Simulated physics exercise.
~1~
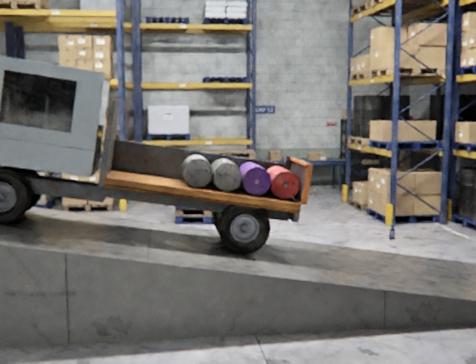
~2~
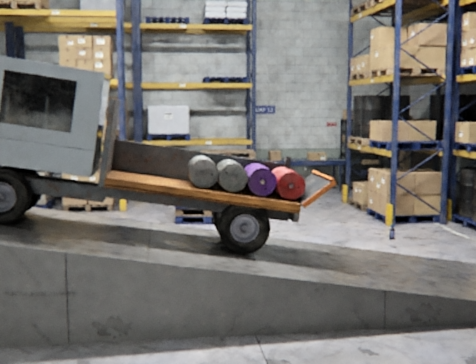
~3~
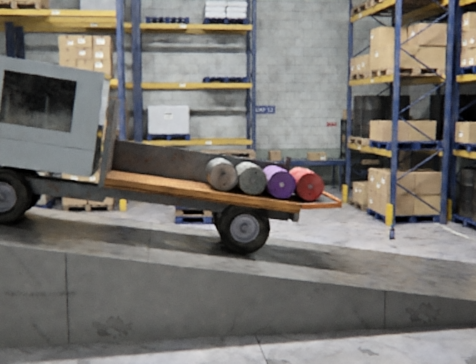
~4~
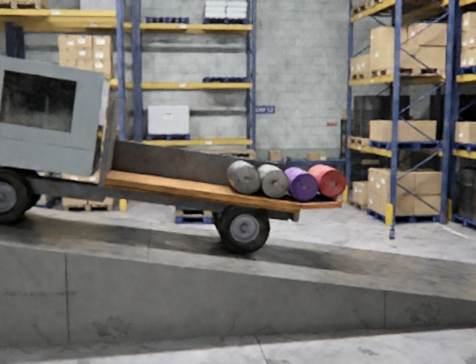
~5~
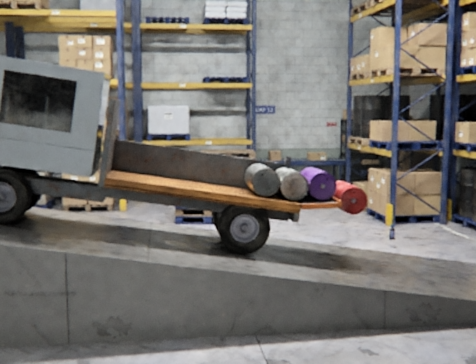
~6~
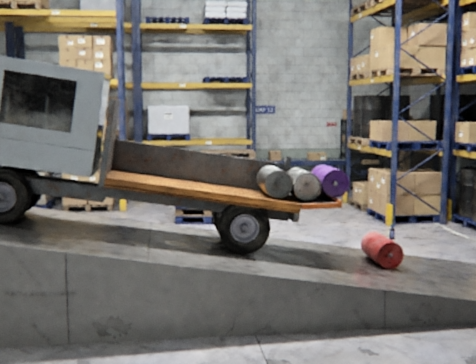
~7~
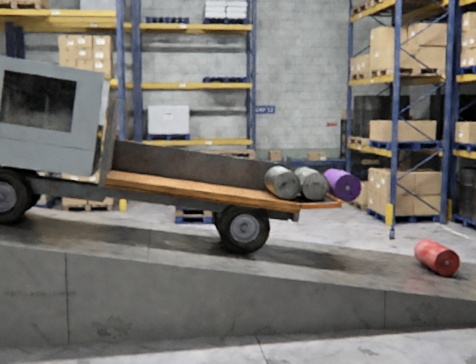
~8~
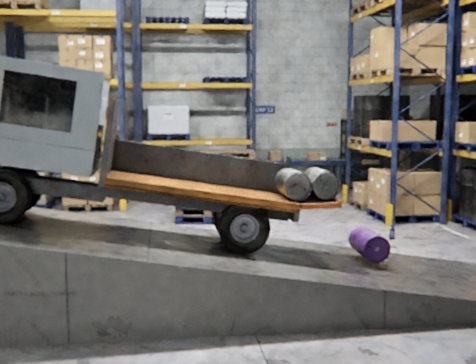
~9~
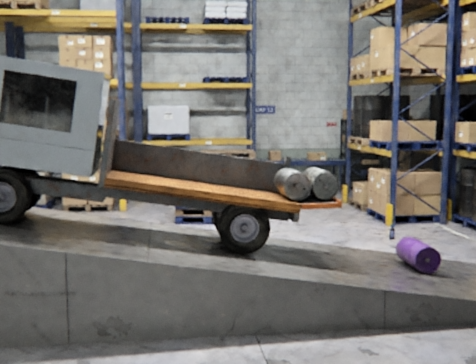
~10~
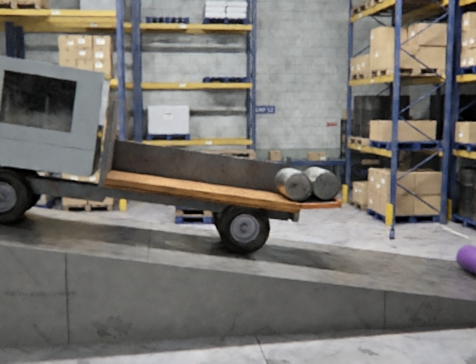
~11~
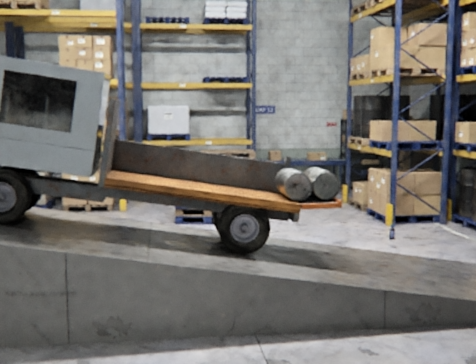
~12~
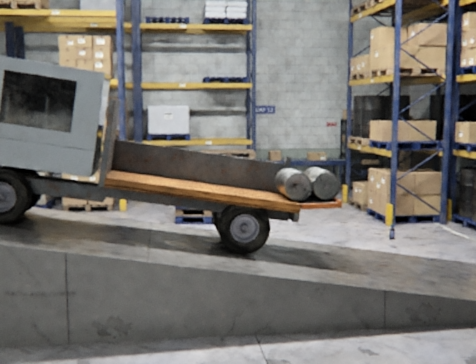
A grey truck stood on a ramp in a warehouse as its tailgate dropped and four barrels rolled right; the red one fell off, then the purple, both rolling down out of sight, while two grey ones stayed near the back edge.
